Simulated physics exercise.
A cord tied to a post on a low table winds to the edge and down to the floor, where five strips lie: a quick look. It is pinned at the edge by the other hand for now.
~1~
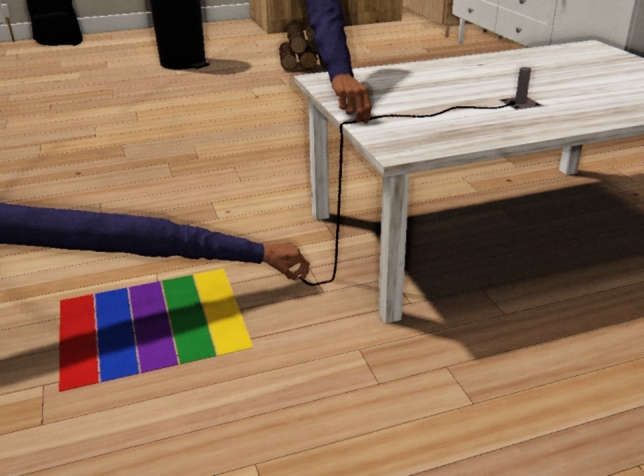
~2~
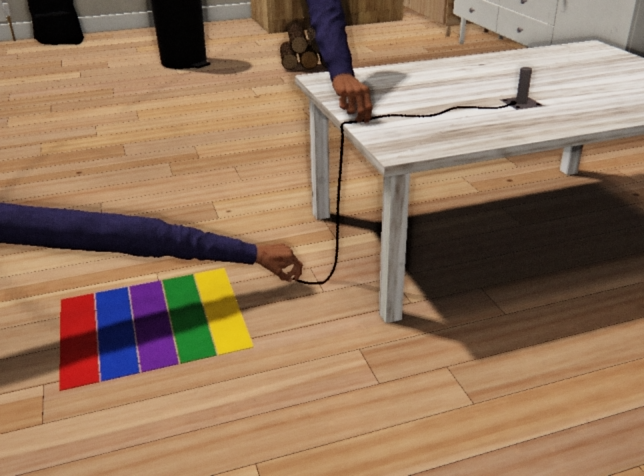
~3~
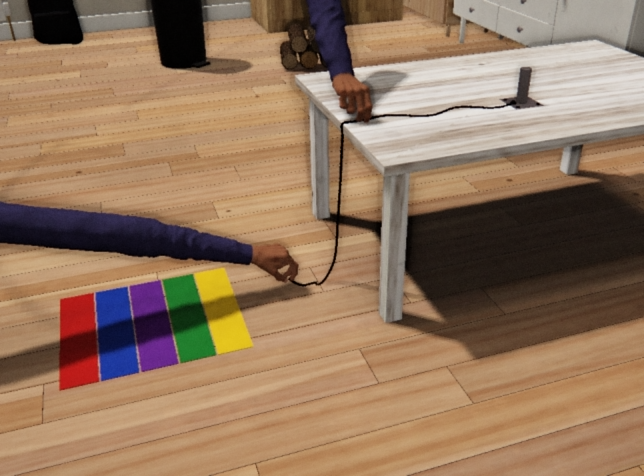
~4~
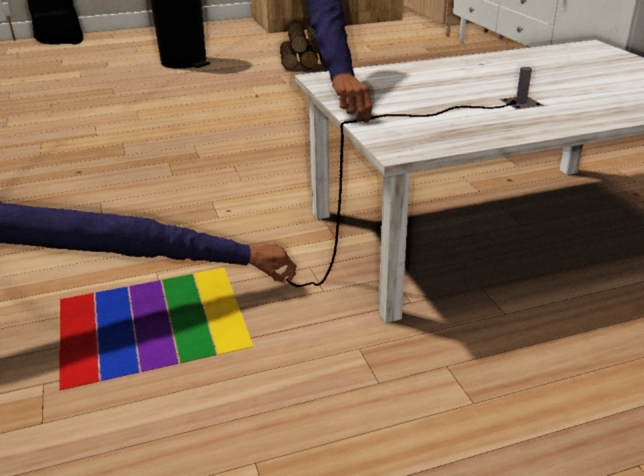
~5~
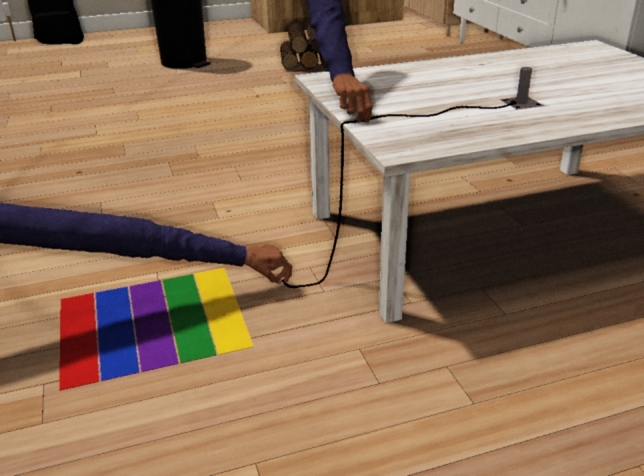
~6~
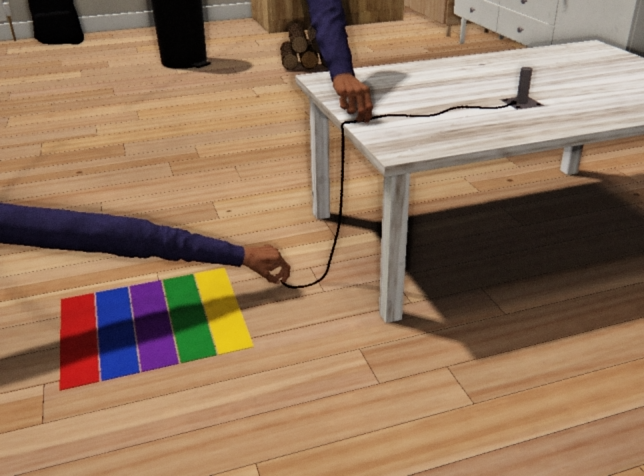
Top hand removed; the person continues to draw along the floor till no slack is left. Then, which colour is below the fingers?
The green one is below them.
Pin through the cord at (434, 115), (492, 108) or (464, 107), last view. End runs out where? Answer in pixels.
Result per try (px, approx.): (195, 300); (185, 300); (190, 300).
Early on, end near (247, 287); short of the strips.
Midway, end near (208, 295); over yellow.
At the end of the slack, end near (185, 300); over green. It gets as far as the green strip.
